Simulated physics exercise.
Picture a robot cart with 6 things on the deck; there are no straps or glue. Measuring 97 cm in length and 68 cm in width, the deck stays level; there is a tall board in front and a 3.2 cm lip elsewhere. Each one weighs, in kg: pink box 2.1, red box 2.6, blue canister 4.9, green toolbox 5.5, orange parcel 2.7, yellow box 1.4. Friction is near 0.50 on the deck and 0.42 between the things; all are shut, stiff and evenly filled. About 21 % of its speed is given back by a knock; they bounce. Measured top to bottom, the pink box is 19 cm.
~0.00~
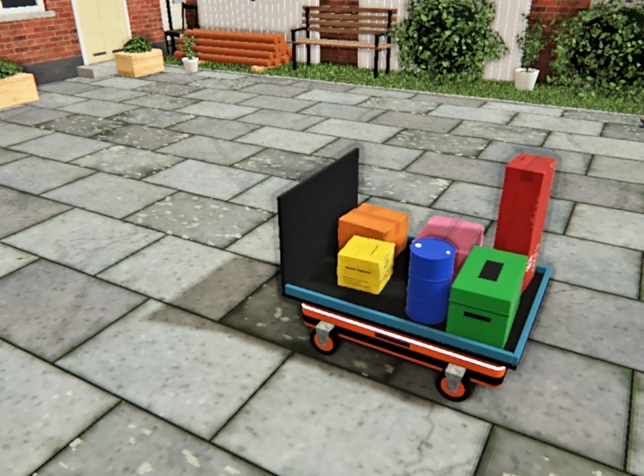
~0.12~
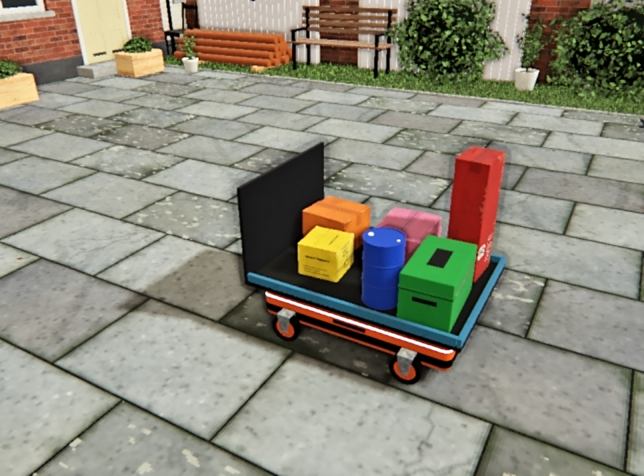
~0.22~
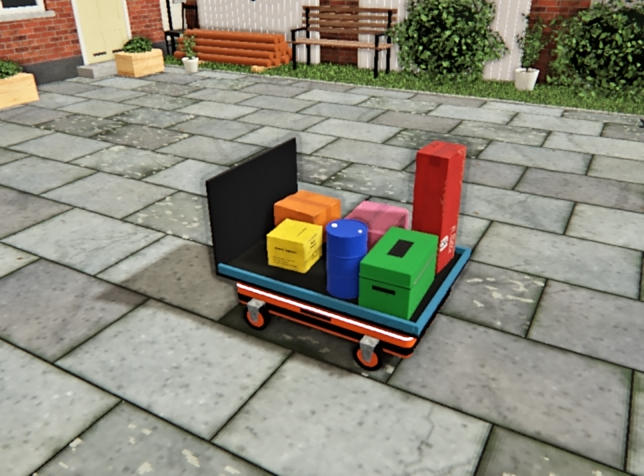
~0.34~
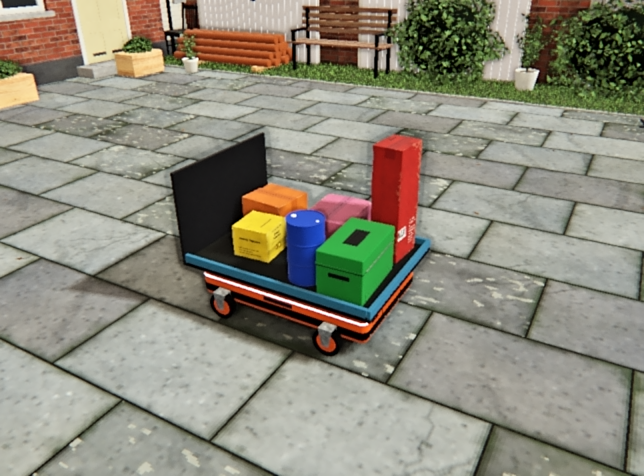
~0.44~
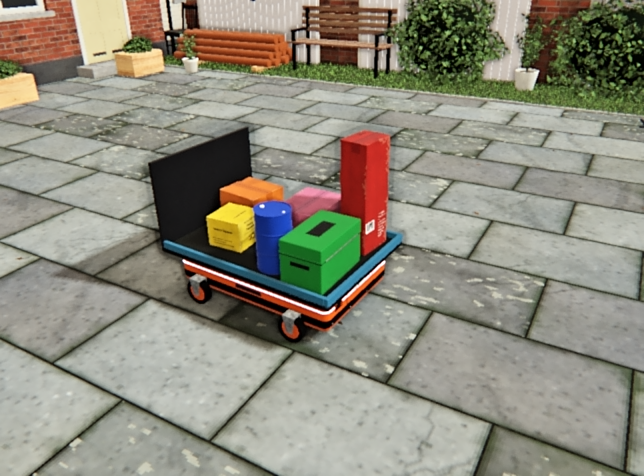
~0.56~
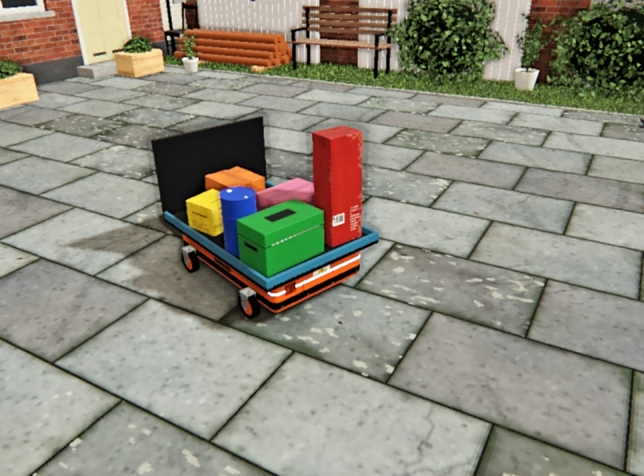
A flat cart carrying a blue canister, a green toolbox and yellow, orange, pink and red boxes rolls leftward across a paved courtyard, its black upright board leading, then turns, bringing its rear end more into view.
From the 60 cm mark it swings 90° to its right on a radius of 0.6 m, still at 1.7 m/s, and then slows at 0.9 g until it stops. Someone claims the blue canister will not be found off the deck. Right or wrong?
Wrong, it ends up off the deck.
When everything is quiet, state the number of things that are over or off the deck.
I get 2.
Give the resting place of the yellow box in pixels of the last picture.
About (329, 136).
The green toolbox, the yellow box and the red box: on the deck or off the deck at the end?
Afterwards, the green toolbox stays on its support, the yellow box stays on its support, and the red box leaves its support.
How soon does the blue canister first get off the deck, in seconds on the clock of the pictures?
I'd put it at some 0.9 s.
After 0.76 s, cart 129 cm along, turned 52°; blue canister 18° off upright near (221, 183); orange parcel moved 21 cm; yellow box moved 16 cm.
After 1.16 s, cart 195 cm along, turned 90°; blue canister now off the deck; orange parcel moved 17 cm; yellow box moved 13 cm.
After 1.36 s, cart 201 cm along, turned 90°, stopped; red box 21° off upright; orange parcel moved 17 cm; yellow box moved 17 cm.
After 1.86 s, cart 201 cm along, turned 90°, stopped; red box now off the deck; yellow box moved 18 cm; pink box moved 18 cm.
In the end (2.2 s), off the deck, red box and blue canister; not toppled but over 10 cm from the start, pink box, green toolbox, orange parcel and yellow box.
